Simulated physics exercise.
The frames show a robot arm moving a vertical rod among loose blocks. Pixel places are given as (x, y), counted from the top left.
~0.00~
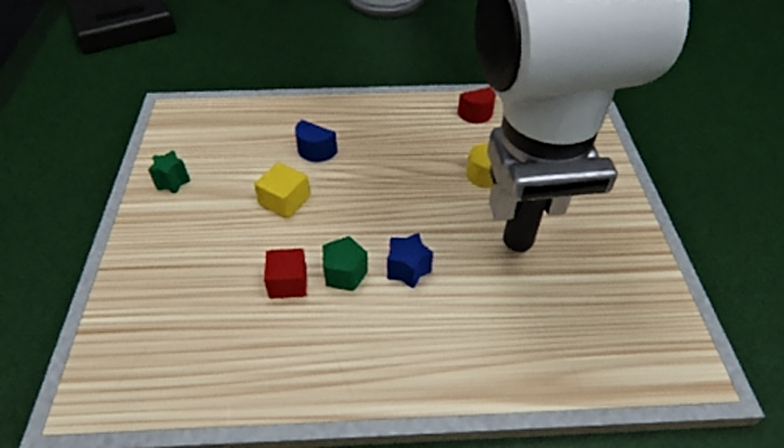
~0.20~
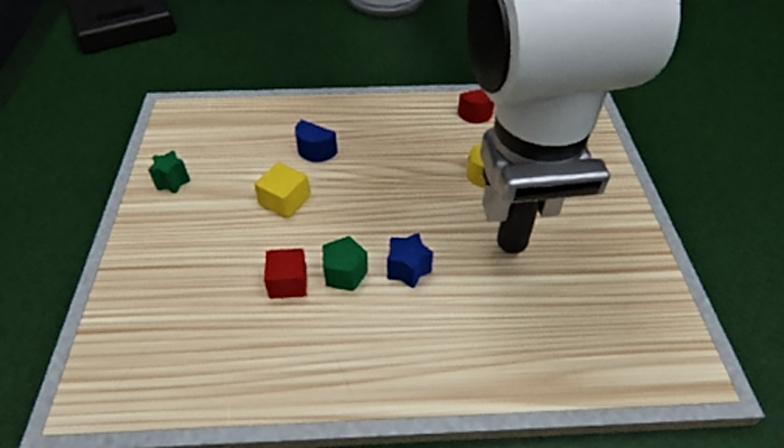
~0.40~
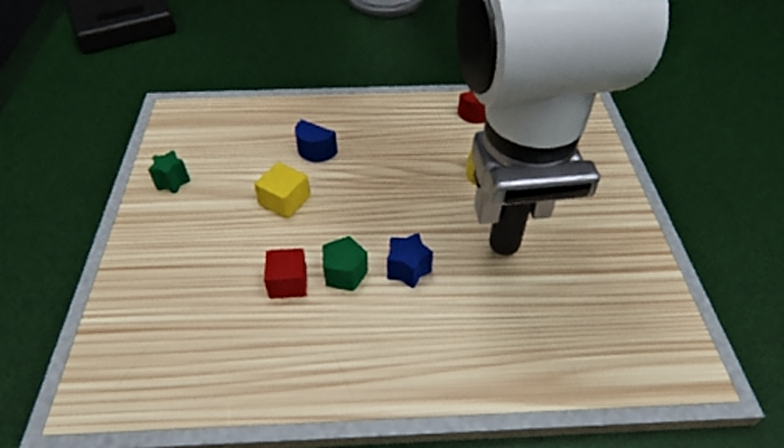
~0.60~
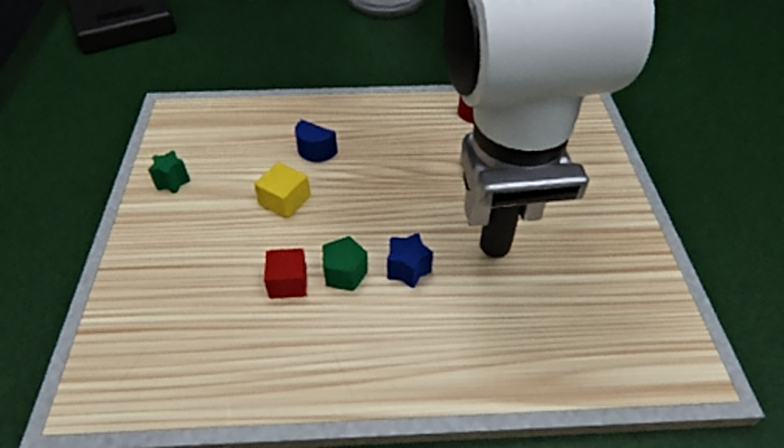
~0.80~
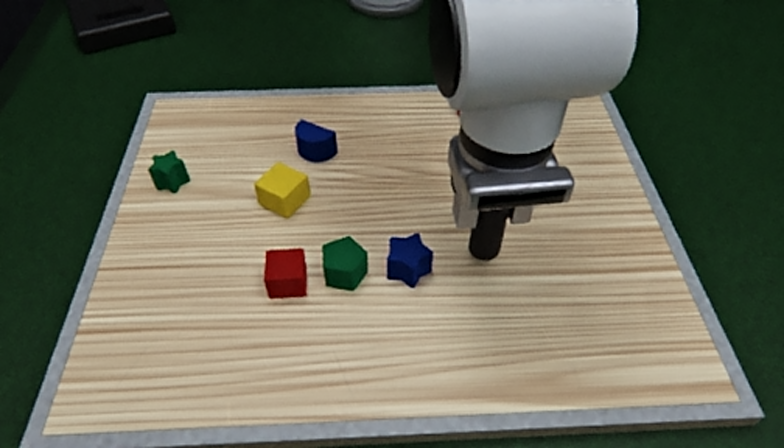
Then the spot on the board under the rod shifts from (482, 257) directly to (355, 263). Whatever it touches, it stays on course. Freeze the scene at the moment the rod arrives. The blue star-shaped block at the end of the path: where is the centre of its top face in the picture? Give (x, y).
The blue star-shaped block ends near (344, 270).
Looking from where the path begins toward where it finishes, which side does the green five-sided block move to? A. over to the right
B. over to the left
The answer is B.
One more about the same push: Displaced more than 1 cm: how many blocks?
Answer: Three or more.
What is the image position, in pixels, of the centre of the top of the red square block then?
I expect it at (258, 268).
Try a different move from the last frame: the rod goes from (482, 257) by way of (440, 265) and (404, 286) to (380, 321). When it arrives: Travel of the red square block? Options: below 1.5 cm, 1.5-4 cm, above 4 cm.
The smallest band: Under 1.5 cm.
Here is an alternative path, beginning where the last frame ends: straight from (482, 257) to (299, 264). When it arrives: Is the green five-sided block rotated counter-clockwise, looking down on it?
The answer is no.
On the path given first. One third of the way, rod (441, 252); nothing pushed yet.
Two thirds of the way, rod (398, 254); green five-sided block (330, 256); blue star-shaped block (372, 259).
At the end, rod (354, 256); red square block (258, 268), turned 30° clockwise; green five-sided block (297, 275), turned 30° clockwise; blue star-shaped block (344, 270), turned 45° anticlockwise.
